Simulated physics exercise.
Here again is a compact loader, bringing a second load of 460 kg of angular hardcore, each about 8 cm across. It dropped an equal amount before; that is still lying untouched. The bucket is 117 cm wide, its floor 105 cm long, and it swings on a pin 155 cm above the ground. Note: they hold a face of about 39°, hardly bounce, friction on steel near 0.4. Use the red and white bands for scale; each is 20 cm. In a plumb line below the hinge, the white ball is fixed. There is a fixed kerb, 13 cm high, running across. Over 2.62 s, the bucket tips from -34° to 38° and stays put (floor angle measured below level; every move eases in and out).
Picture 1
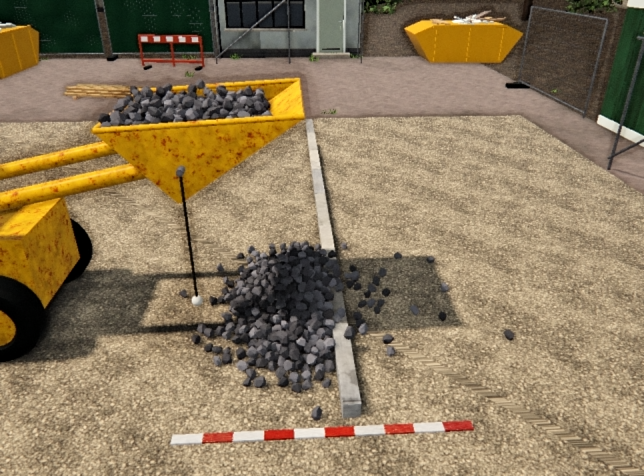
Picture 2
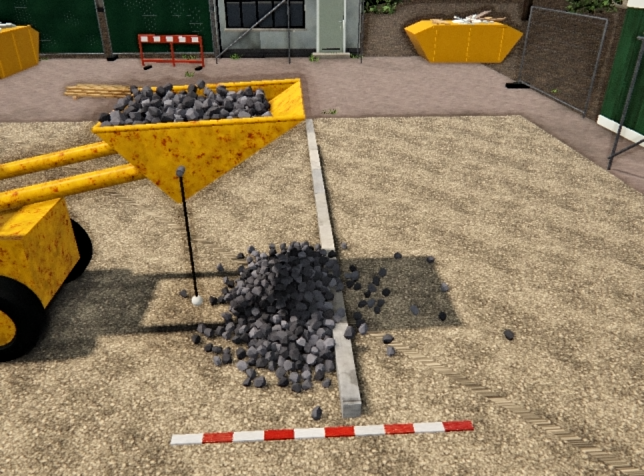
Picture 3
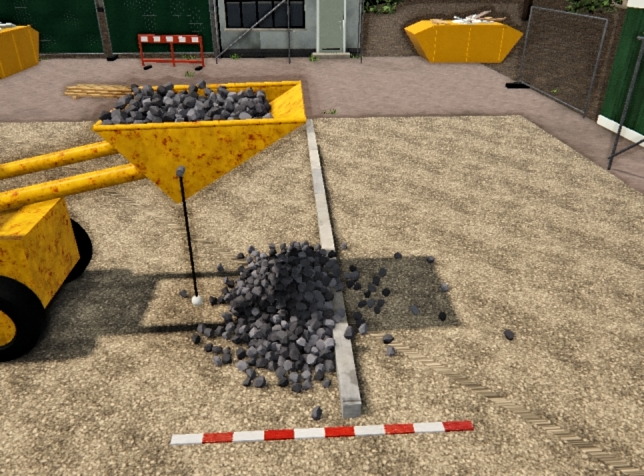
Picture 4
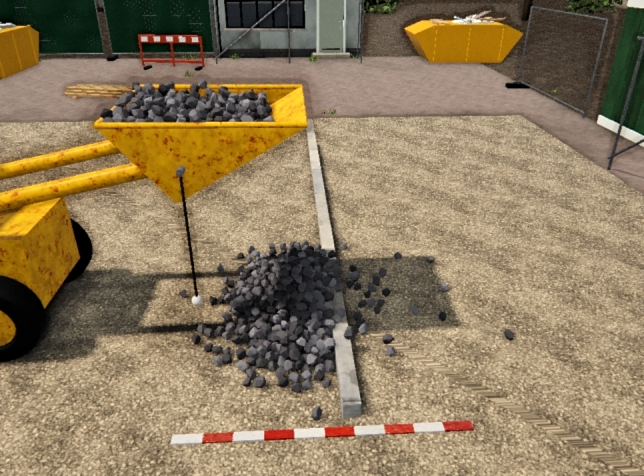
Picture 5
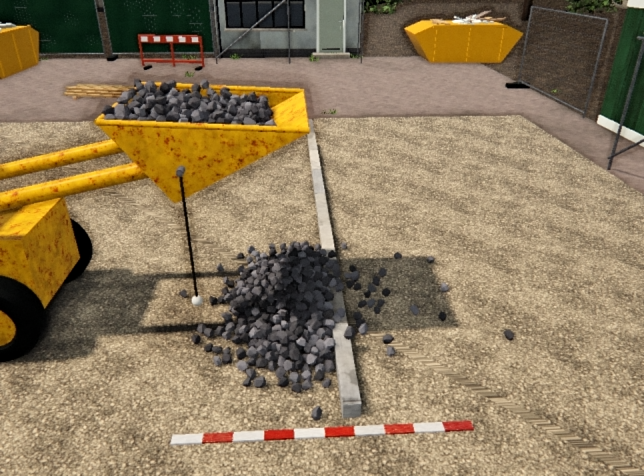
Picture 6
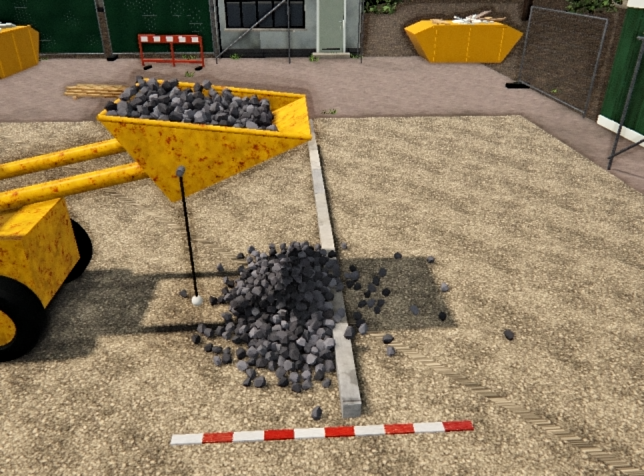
To begin with, a yellow loader at the left holds a raised bucket of dark grey stones near a loose heap of similar stones lying against a pale kerb. The bucket barely moves at first, then slowly tilts a little, its right edge dipping slightly, while the loader and heap stay still.
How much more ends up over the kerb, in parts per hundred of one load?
Close to 67 parts in a hundred.
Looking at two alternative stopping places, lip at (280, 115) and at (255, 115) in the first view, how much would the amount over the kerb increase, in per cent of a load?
Case one about 40 %, case two about 20 %.
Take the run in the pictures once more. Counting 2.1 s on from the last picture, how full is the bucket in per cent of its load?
Roughly 35 per cent of its load.
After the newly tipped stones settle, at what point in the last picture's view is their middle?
(358, 294).
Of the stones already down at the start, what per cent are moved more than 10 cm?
Estimate: 5 %, roughly.
Then, 1.4 s after the last picture the floor is at 27°; in per cent of one load, 99 in the bucket, 97 on this side of the kerb, 4 over the kerb; the foremost stones are at (424, 289).
Then, 2.1 s after the last picture the floor is at 38°; in per cent of one load, 34 in the bucket, 152 on this side of the kerb, 14 over the kerb; the foremost stones are at (432, 296).
Then, 2.5 s after the last picture the floor is at 38°; in per cent of one load, 7 in the bucket, 148 on this side of the kerb, 45 over the kerb; the foremost stones are at (455, 306).
Then, 5.2 s after the last picture the floor is at 38°; in per cent of one load, 0 in the bucket, 128 on this side of the kerb, 72 over the kerb; the foremost stones are at (485, 309). Net gain over the kerb, 67.
